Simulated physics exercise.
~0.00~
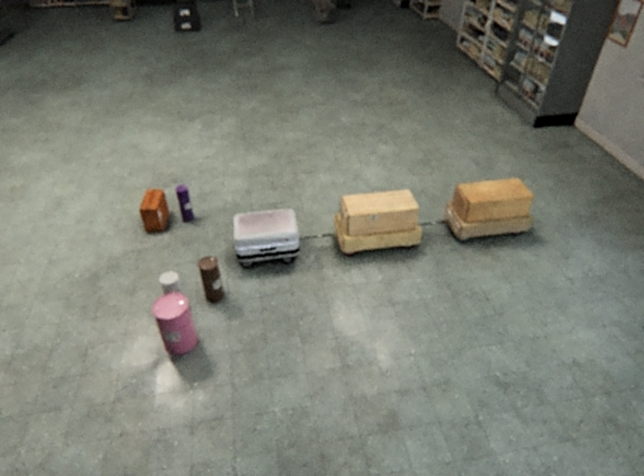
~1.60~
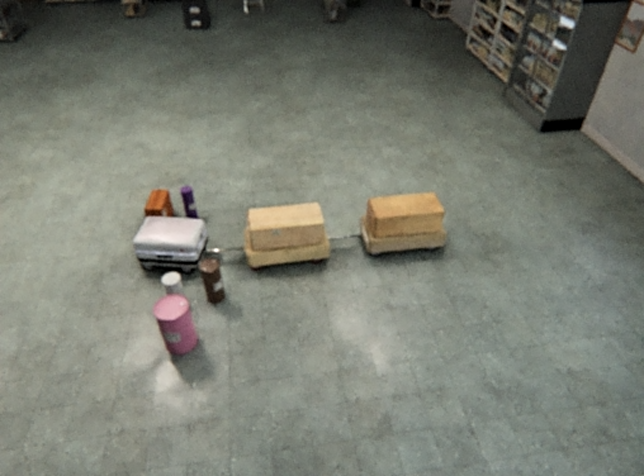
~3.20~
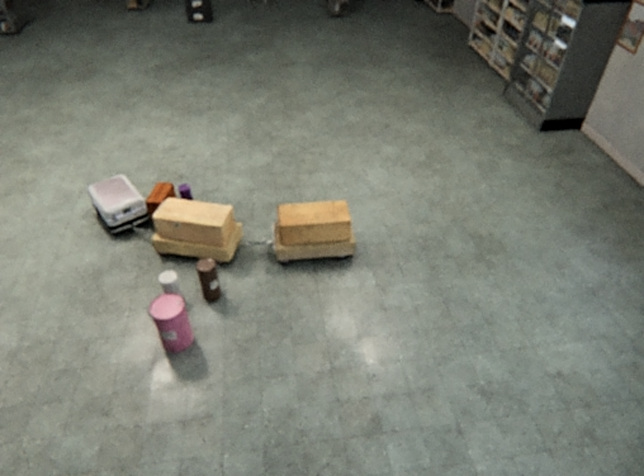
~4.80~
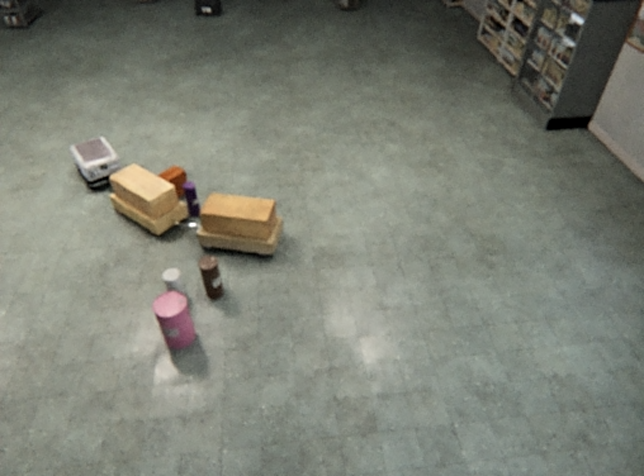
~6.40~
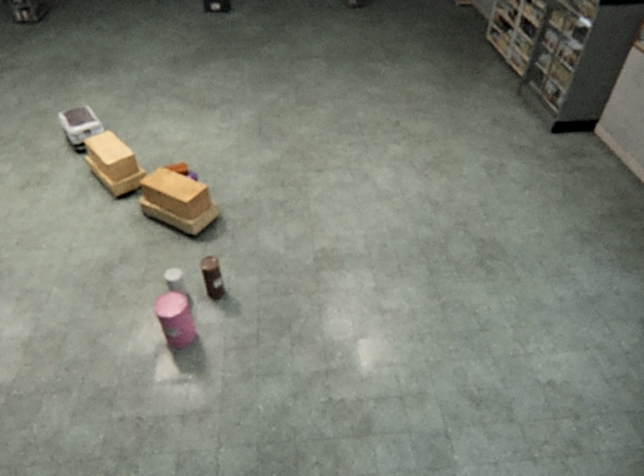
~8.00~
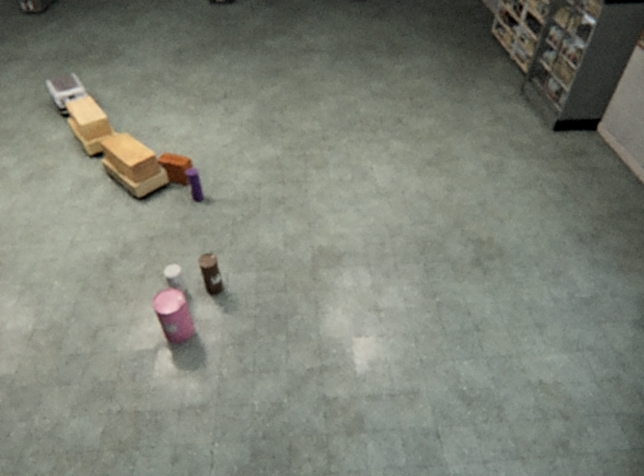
A small tow train pulling two carts with tan boxes rolled left between the standing containers, then curved up and away, nudging the orange box and purple canister, which stayed upright, while the pink drum and the brown and white canisters remained in place.
